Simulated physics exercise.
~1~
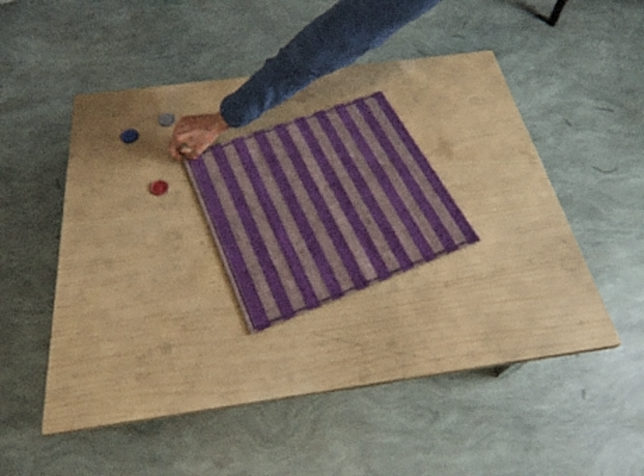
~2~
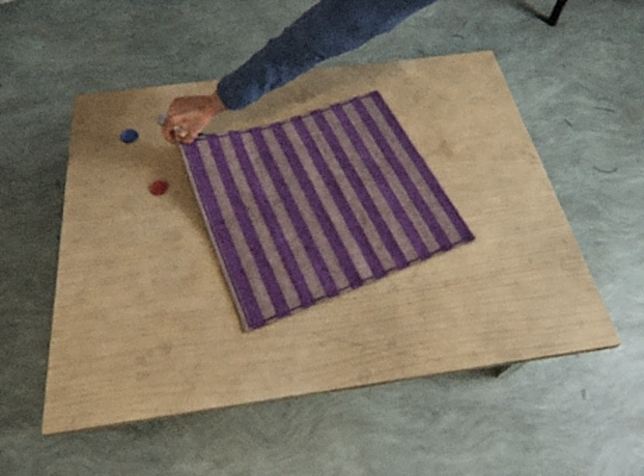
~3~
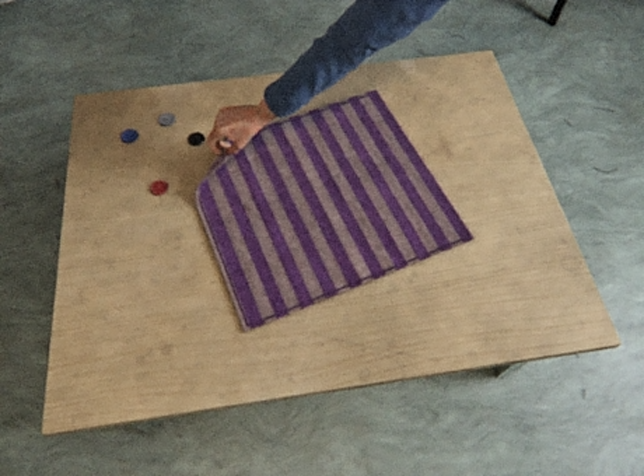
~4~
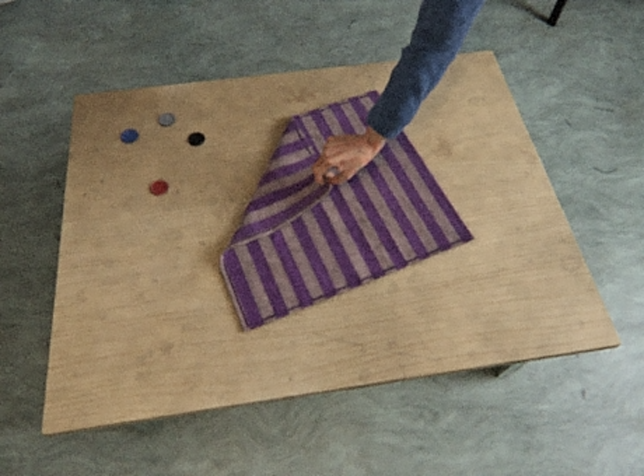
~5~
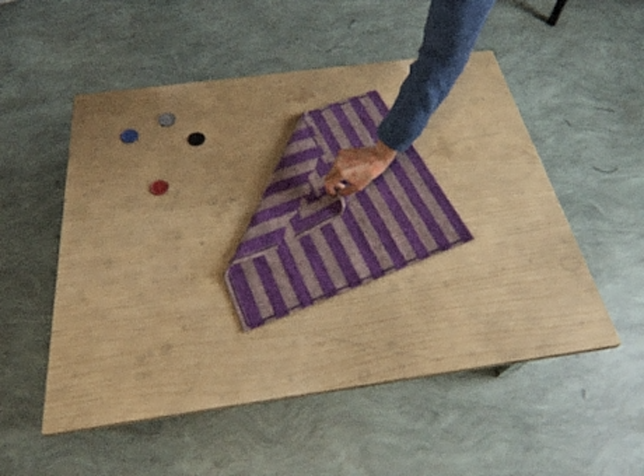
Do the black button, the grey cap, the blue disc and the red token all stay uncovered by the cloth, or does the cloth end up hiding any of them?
All four stay uncovered. The cloth is folded inward, away from them, and the black button, grey cap, blue disc and red token lie in the open on the table.
At first, a purple and beige striped cloth lies almost flat on a wooden table, with a hand at its upper left corner and small blue, grey and red discs nearby. The hand takes hold of the corner and begins to draw it up and to the right, and a black button comes into view beside it. The corner is then carried inward over the rest of the cloth and lowered toward the middle. It ends with the left side folded over in a loose, rumpled flap, the hand still at it, and all four small pieces lying in the open.
